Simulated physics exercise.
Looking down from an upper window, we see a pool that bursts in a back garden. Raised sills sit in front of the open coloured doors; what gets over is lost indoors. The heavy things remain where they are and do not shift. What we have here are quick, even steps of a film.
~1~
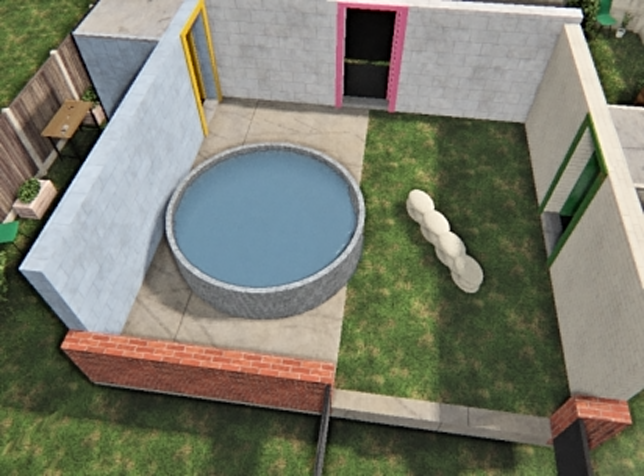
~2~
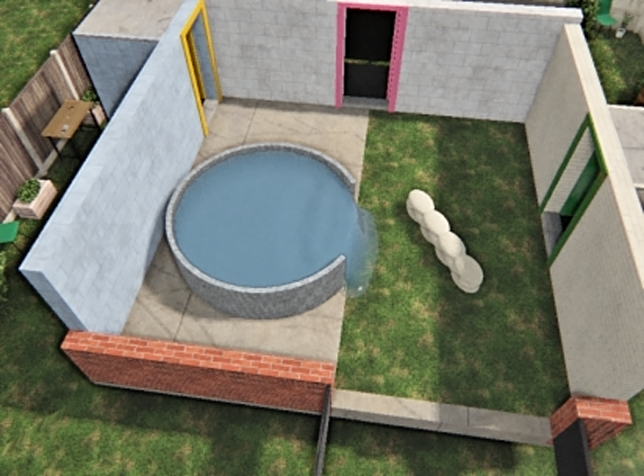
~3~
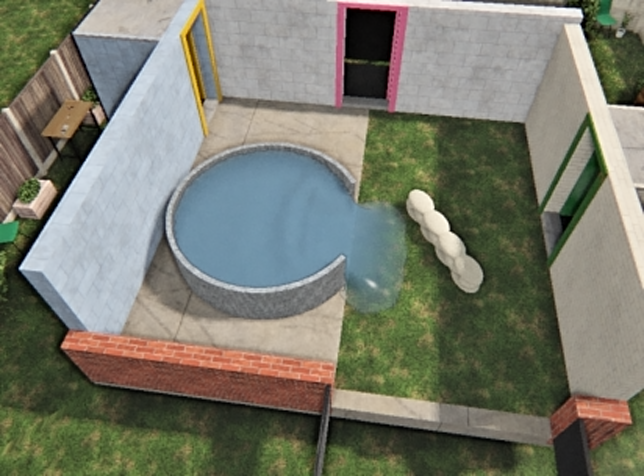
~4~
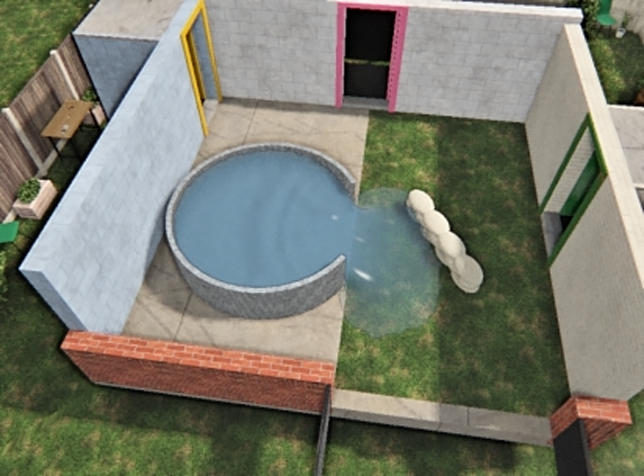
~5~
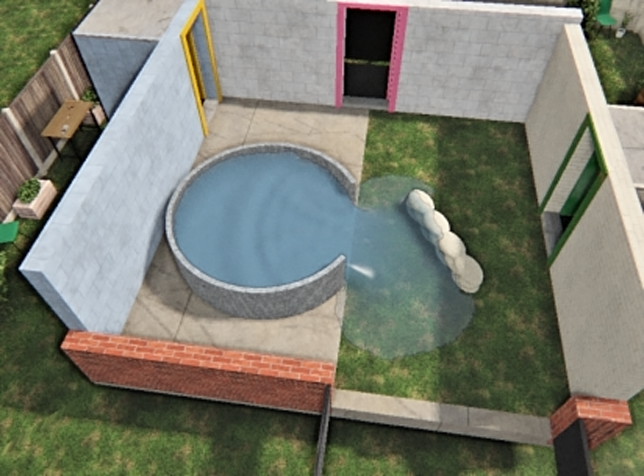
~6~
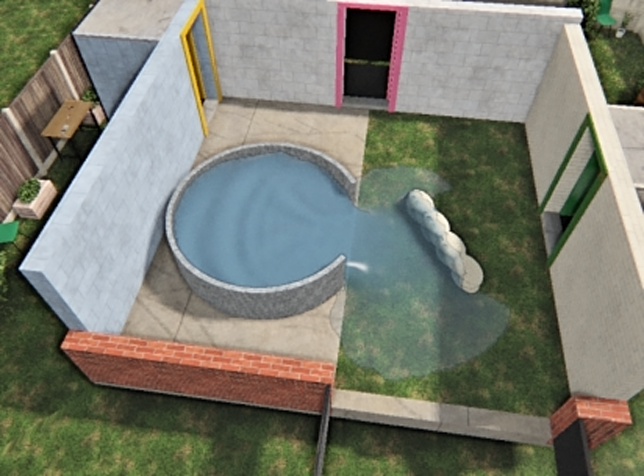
A round, grey-rimmed pool bursts open on its right side in a walled back garden, seen from high above by a still camera. The pool stands on pale paving beside a bluish wall with a yellow-framed doorway, with pink and green doorways beyond, low red brick in front and a lumpy white barrier on the grass. Water pours through the gap, fans over the lawn, meets the white barrier and spreads around its near end.
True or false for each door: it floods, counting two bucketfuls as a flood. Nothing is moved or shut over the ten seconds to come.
Pink door - false; yellow door - false; green door - false.
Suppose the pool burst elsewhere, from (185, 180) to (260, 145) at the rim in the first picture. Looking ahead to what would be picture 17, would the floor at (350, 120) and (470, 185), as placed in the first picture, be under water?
Soaked, then untouched.
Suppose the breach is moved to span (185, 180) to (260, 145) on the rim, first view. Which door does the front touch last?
Go with the green one.
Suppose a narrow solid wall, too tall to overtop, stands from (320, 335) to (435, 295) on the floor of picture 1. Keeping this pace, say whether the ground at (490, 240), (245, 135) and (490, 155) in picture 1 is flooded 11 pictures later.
Outcome per location, in sequence: Soaking, unsoaked, unsoaked.
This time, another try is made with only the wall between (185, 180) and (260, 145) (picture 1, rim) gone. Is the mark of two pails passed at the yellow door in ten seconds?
As for the yellow door, it tops the mark.
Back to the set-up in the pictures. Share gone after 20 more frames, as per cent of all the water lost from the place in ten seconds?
Close to 40 out of every hundred.
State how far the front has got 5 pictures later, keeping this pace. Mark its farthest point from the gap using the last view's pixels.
Near (564, 363).
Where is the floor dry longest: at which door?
That would be the door marked yellow.
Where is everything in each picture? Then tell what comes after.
The pool at (267, 212) is whole and still, in the first frame.
The front is at (346, 293), out from the gap at (358, 238), in the second frame.
Water pours out at (357, 241) and has run to (370, 307), in the third frame.
The front is at (414, 320), out from the gap at (357, 242), in the fourth frame.
The front is at (458, 326), out from the gap at (357, 242), in the fifth frame.
The front is at (499, 327), out from the gap at (357, 242), in the sixth frame.
A moment on, water covers 30 % of the floor; the pink door not reached, the yellow door not reached, the green door not reached.
Next, water covers 50 % of the floor; the pink door not reached, the yellow door not reached, the green door not reached.
Then, water covers 70 % of the floor; the pink door wet at the sill, nothing in, the yellow door not reached, the green door wet at the sill, nothing in.
Later, water covers 85 % of the floor; the pink door wet at the sill, nothing in, the yellow door wet at the sill, nothing in, the green door wet at the sill, nothing in.
In the end, water covers 95 % of the floor; the pink door wet at the sill, nothing in, the yellow door under two buckets in, the green door wet at the sill, nothing in.
